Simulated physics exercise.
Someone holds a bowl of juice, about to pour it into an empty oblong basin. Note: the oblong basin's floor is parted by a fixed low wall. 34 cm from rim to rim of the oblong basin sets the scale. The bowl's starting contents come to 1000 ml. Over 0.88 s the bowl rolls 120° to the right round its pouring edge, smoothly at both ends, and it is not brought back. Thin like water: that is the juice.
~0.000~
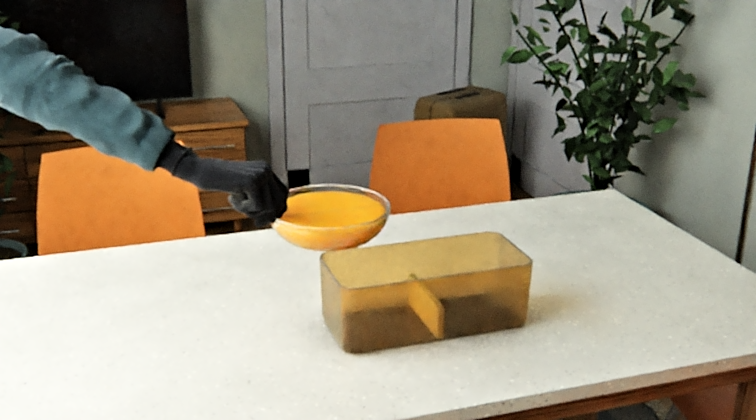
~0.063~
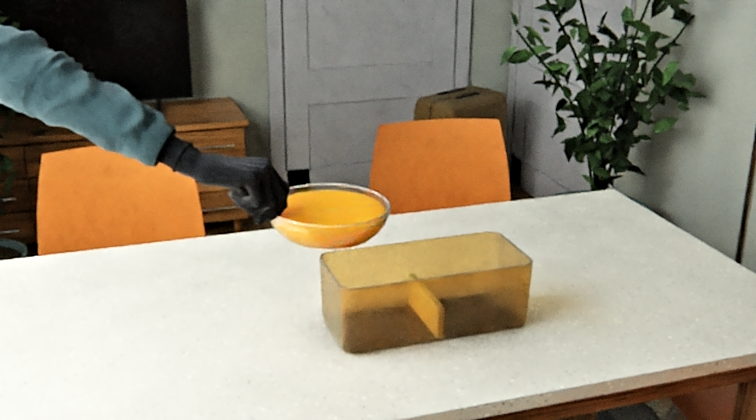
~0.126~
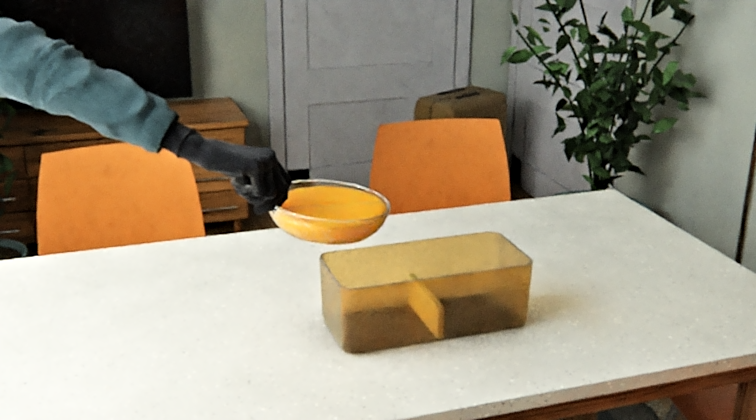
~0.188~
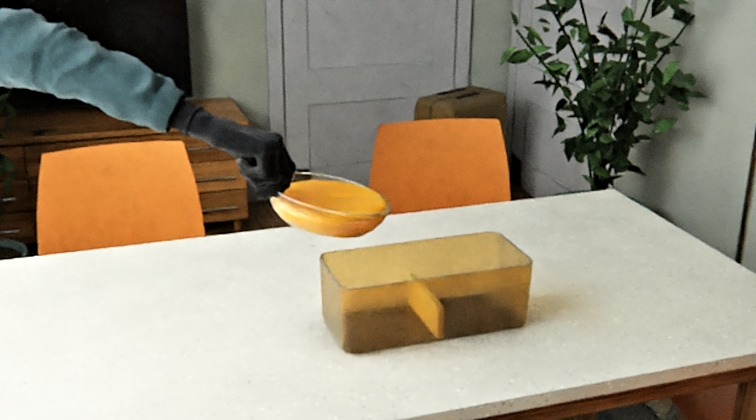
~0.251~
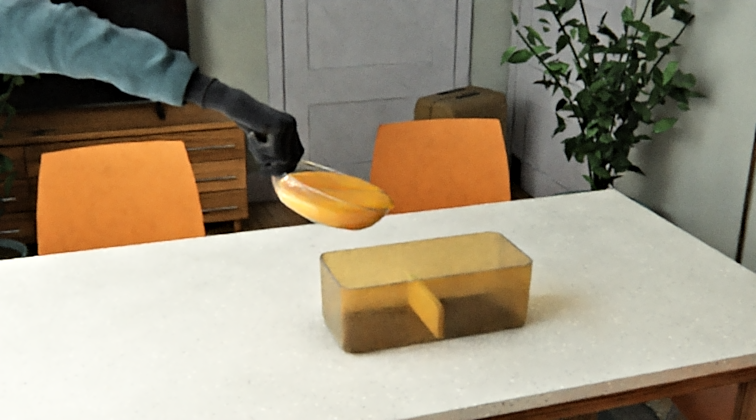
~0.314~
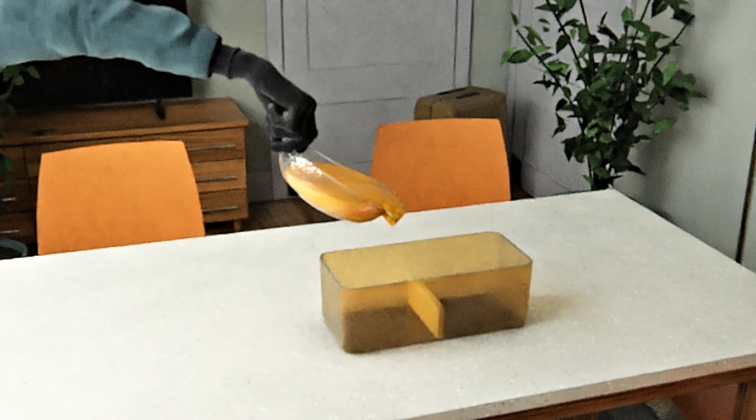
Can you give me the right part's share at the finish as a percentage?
Sure, about 69 percent.
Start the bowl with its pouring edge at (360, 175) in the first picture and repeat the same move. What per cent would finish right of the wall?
It would then come to around 65 percent.
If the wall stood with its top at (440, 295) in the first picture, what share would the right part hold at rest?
That would be about 50 in a hundred, I'd say.
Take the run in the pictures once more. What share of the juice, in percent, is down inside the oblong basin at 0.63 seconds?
Some 46 per cent.
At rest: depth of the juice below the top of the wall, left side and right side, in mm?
Near 48 mm for the left and near 28 mm for the right.
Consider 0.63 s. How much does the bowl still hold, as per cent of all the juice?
At that time about 2 in a hundred parts are still held.
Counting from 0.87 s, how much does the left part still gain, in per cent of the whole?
Around 10 in a hundred.
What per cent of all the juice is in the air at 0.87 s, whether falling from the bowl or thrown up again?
Something like 26 per cent is in the air then.
By 0.63 s the tilt is 98° and 2 per cent is still to pour, 4 is left of the wall and 42 right of it.
By 0.87 s the tilt is 120° and 0 per cent is still to pour, 11 is left of the wall and 57 right of it.
By 1.11 s the tilt is 120° and 0 per cent is still to pour, 19 is left of the wall and 71 right of it.
By 1.38 s the tilt is 120° and 0 per cent is still to pour, 21 is left of the wall and 69 right of it.
At rest 21 per cent lies left of the wall, 69 right of it and 11 outside.
